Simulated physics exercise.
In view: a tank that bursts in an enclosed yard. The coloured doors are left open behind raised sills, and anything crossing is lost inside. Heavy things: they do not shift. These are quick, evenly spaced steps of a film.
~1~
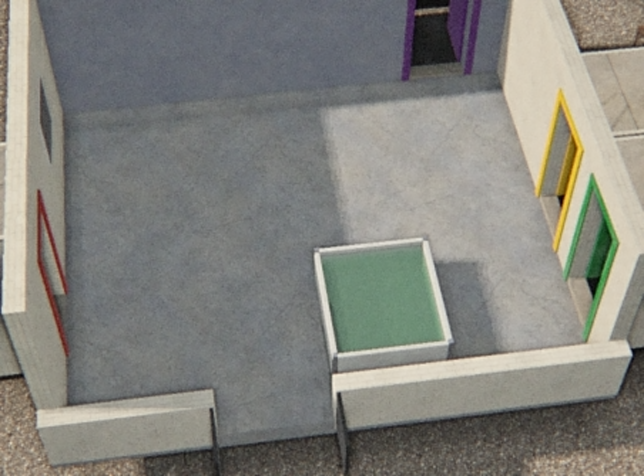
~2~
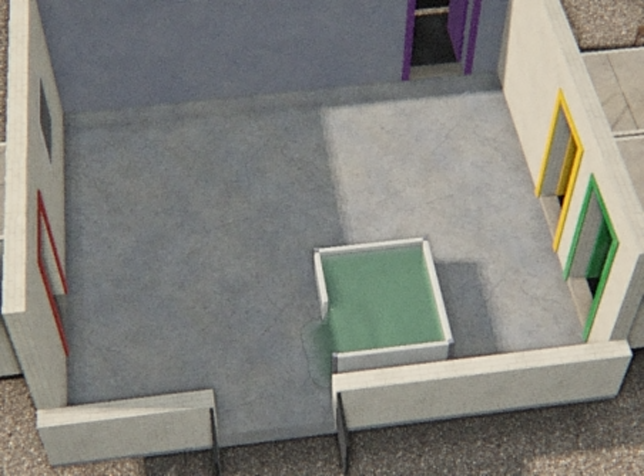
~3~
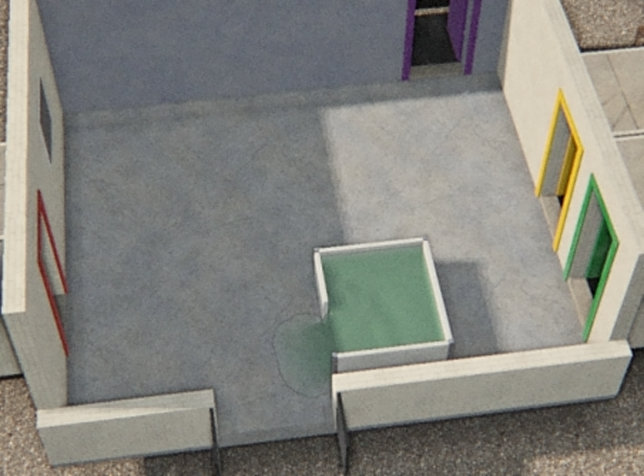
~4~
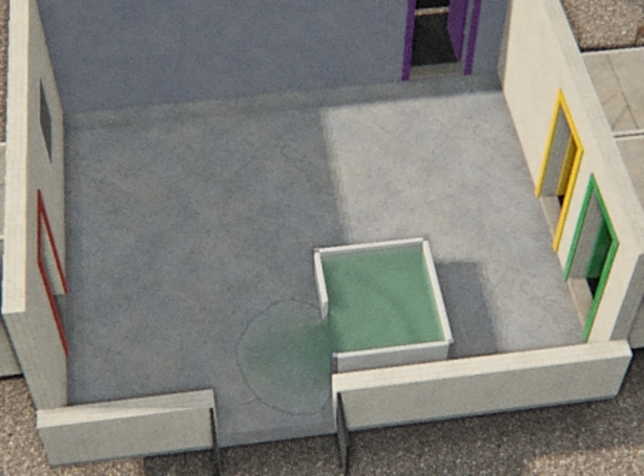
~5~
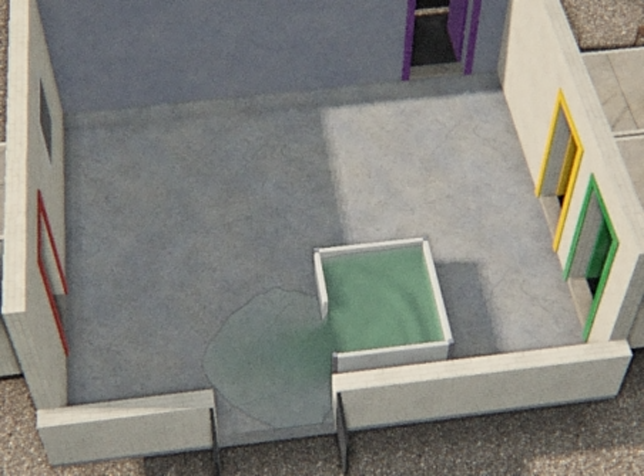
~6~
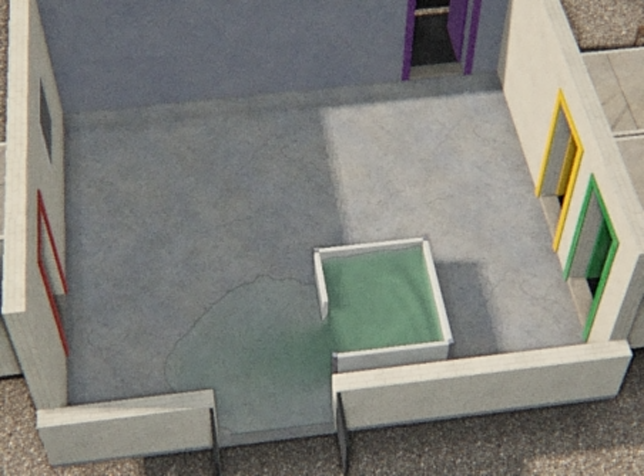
Green water leaking from the left side of a square tank, spreading leftward across the grey floor of a walled yard.
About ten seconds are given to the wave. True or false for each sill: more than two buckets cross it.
Purple door - false; green door - false; yellow door - false; red door - true.
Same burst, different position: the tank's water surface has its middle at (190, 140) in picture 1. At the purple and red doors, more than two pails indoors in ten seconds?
Result: The purple door misses it and the red door misses it.
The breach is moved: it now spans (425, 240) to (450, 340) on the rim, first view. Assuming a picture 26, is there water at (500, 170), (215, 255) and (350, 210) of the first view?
Taking the spots in turn: Swamped, untouched and untouched.
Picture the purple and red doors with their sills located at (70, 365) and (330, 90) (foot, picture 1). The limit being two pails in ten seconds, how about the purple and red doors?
Result: Purple ends up above; red ends up below.
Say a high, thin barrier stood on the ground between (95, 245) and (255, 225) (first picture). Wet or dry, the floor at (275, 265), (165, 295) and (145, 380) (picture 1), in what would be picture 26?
Taking the three spots in turn, they are unwetted, inundated and inundated.
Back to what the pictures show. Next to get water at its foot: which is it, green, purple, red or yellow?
The answer here is the door marked red.
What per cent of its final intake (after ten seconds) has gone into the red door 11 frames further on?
By then roughly 10 percent of the ten-second total is in.
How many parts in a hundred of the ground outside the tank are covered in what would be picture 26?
25 %.
A moment on, water covers 20 % of the floor; the purple door not reached, the green door not reached, the yellow door not reached, the red door not reached.
Next, water covers 20 % of the floor; the purple door not reached, the green door not reached, the yellow door not reached, the red door under two buckets in.
Then, water covers 25 % of the floor; the purple door not reached, the green door not reached, the yellow door not reached, the red door over two buckets in.
Later, water covers 40 % of the floor; the purple door not reached, the green door not reached, the yellow door not reached, the red door over two buckets in.
In the end, water covers 55 % of the floor; the purple door wet at the sill, nothing in, the green door not reached, the yellow door not reached, the red door over two buckets in.
